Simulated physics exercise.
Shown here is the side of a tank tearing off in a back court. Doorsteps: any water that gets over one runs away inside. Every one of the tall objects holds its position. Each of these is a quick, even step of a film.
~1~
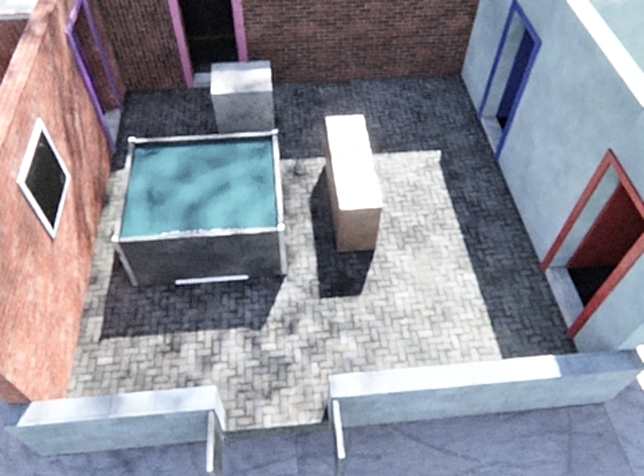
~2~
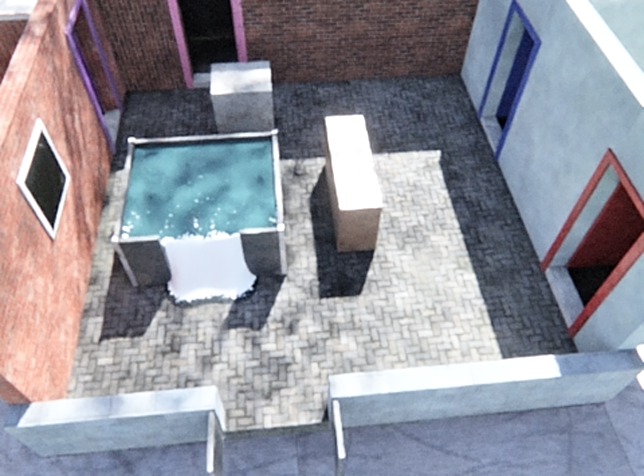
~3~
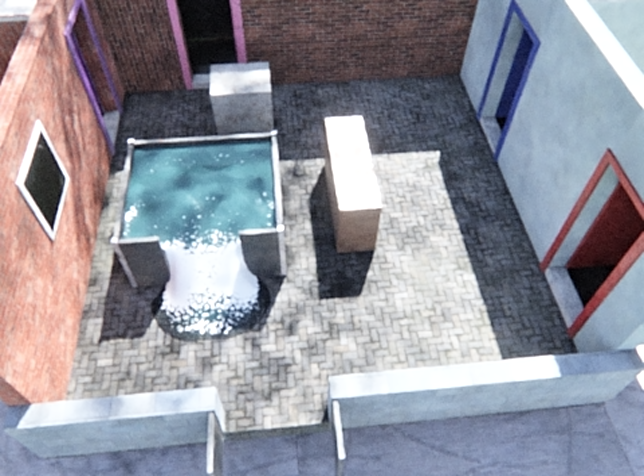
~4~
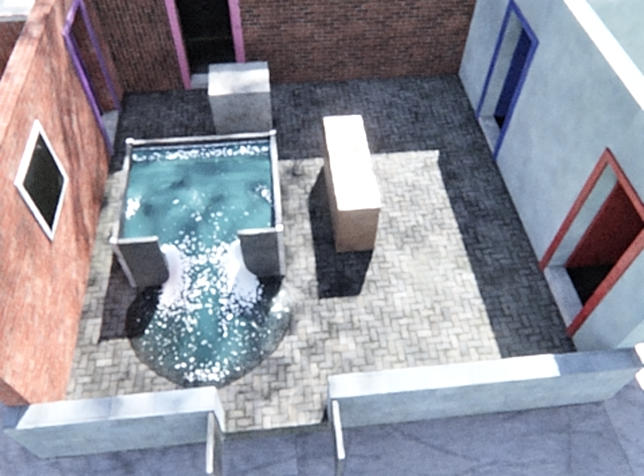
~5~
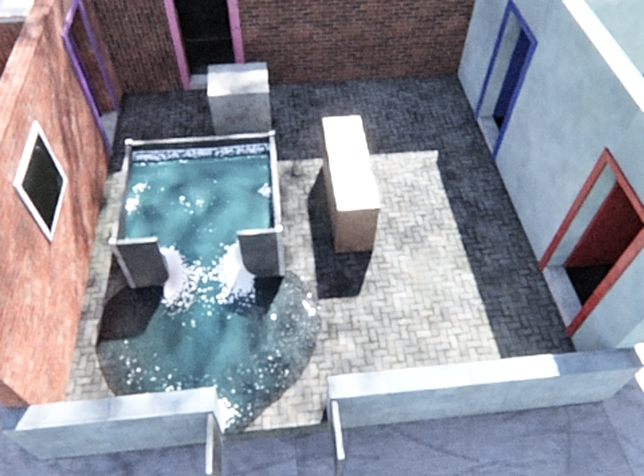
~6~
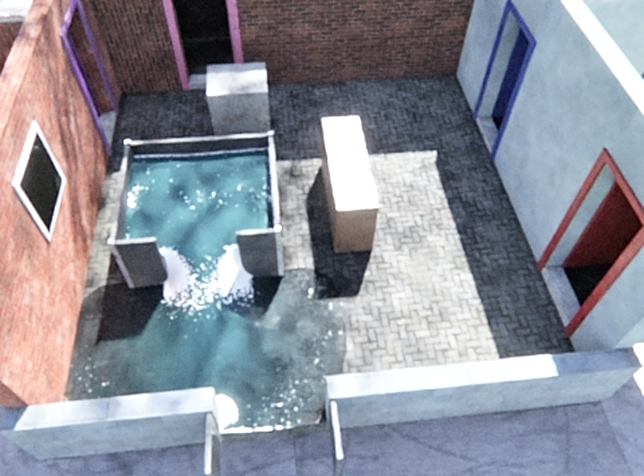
Water burst through the front side of a tank in a walled courtyard, poured onto the paving in a foaming rush, and spread toward the low front wall while the nearby blocks stayed put.
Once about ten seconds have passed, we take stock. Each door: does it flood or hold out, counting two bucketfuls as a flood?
Blue door holds out, pink door holds out, red door holds out, purple door holds out.
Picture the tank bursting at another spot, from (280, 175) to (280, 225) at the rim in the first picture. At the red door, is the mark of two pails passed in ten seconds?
I'd say the red door exceeds the limit.
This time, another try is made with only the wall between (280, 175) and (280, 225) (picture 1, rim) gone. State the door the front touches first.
My answer is the door marked red.
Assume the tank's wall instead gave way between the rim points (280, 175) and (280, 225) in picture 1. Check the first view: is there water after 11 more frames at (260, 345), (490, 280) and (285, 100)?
So: Spared, then wetted, then wetted.
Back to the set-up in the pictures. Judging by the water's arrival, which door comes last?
My answer: The blue one.
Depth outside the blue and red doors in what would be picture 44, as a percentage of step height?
About 20 %, then 60 %.
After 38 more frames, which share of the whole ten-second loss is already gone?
Estimate: Some 80 %.
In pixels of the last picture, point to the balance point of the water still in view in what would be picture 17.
The water's middle lies around (201, 282).
A moment on, water covers 20 % of the floor; the blue door not reached, the pink door not reached, the red door not reached, the purple door not reached.
Next, water covers 25 % of the floor; the blue door not reached, the pink door not reached, the red door not reached, the purple door not reached.
Then, water covers 45 % of the floor; the blue door not reached, the pink door not reached, the red door wet at the sill, nothing in, the purple door wet at the sill, nothing in.
Later, water covers 70 % of the floor; the blue door wet at the sill, nothing in, the pink door wet at the sill, nothing in, the red door wet at the sill, nothing in, the purple door wet at the sill, nothing in.
In the end, water covers 90 % of the floor; the blue door wet at the sill, nothing in, the pink door wet at the sill, nothing in, the red door wet at the sill, nothing in, the purple door wet at the sill, nothing in.
